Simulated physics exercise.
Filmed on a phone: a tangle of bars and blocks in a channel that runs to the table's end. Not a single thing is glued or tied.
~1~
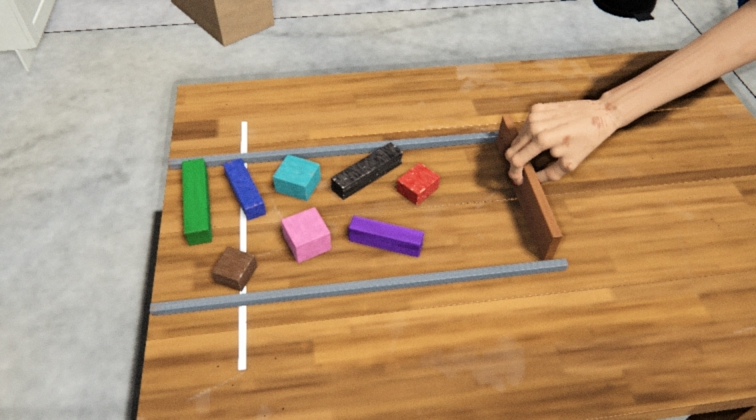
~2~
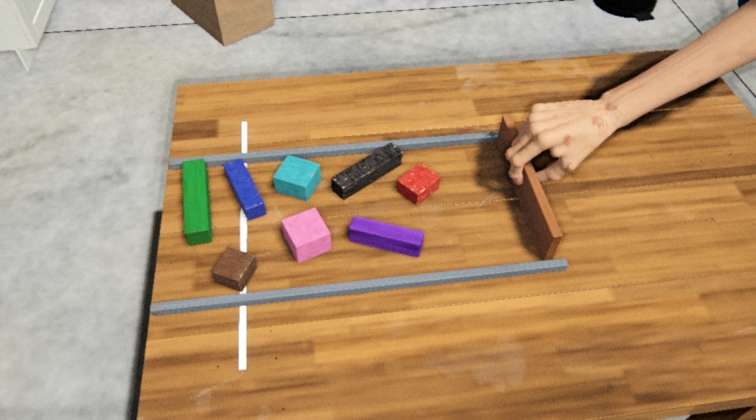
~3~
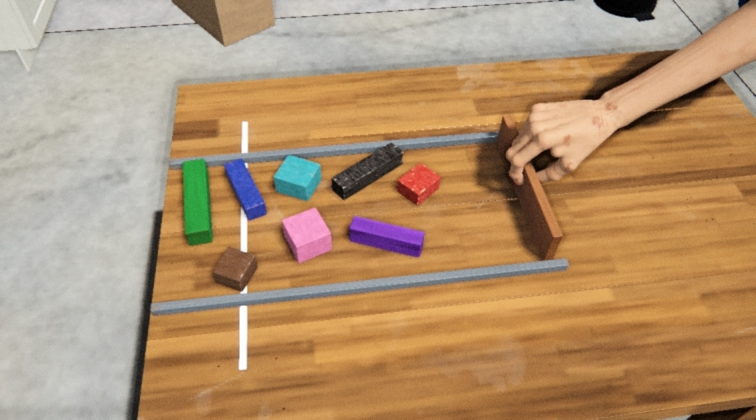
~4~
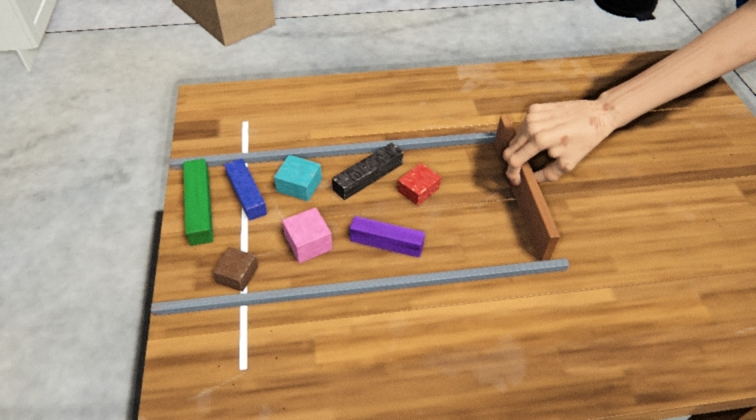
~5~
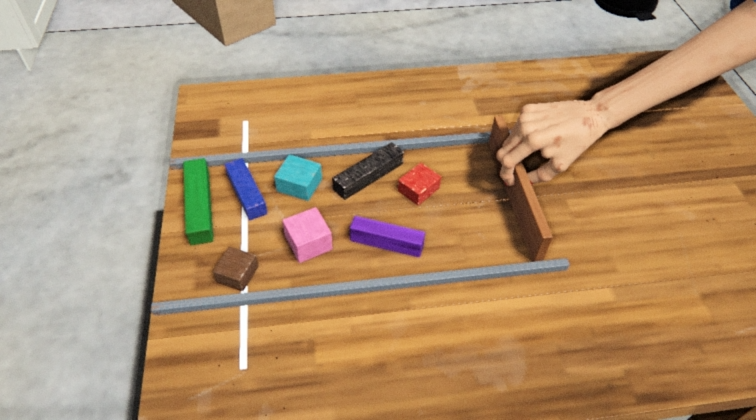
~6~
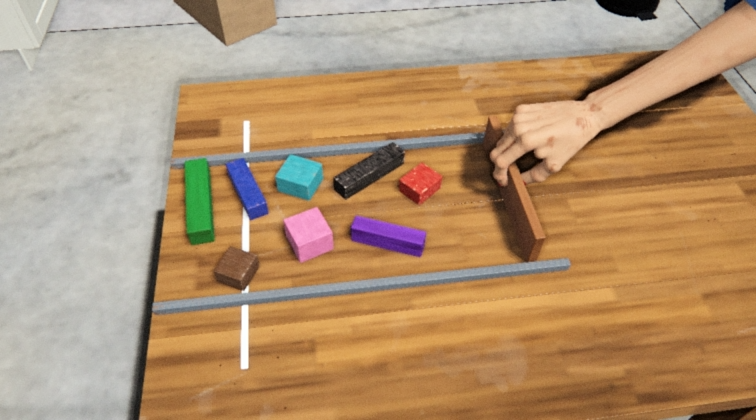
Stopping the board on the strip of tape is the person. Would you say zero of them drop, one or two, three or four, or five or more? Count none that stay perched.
I'd go with one or two.
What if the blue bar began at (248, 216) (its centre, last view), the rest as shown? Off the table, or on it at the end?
From that start it hangs on.
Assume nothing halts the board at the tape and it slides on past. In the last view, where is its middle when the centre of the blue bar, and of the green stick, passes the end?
(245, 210) and then (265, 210), give or take.
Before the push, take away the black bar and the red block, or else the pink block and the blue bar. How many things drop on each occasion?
Try one: 0; try two: 0.
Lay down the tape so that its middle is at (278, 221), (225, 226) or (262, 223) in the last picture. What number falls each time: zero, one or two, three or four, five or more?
The counts for the three tapes are none at all, 3 or 4 and either one or two.
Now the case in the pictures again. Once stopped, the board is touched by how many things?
3 in contact.
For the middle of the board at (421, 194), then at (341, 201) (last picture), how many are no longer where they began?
At the first place 1, at the second 5.
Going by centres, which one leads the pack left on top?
Blue bar.
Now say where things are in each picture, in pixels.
The first frame shows green stick (196, 200); brown block (235, 269); blue bar (244, 189); board (525, 184); tape (243, 225).
The second frame shows brown block (235, 269); black bar (368, 171).
The third frame shows blue bar (245, 189); turquoise block (298, 178).
The fourth frame shows green stick (198, 201); purple stick (387, 237).
The fifth frame shows brown block (236, 269); board (517, 185).
The sixth frame shows green stick (199, 200); brown block (237, 269); blue bar (247, 188); board (511, 185); tape (246, 224).
Soon after, none off yet; green stick at rest near (199, 200); brown block at rest near (237, 269); blue bar at rest near (247, 188).
After that, none off yet; green stick displaced a little near (181, 204); brown block displaced about its own width near (207, 277); blue bar displaced about its own width near (202, 197).
In the end, the number that fall off is one or two; gone, green stick.
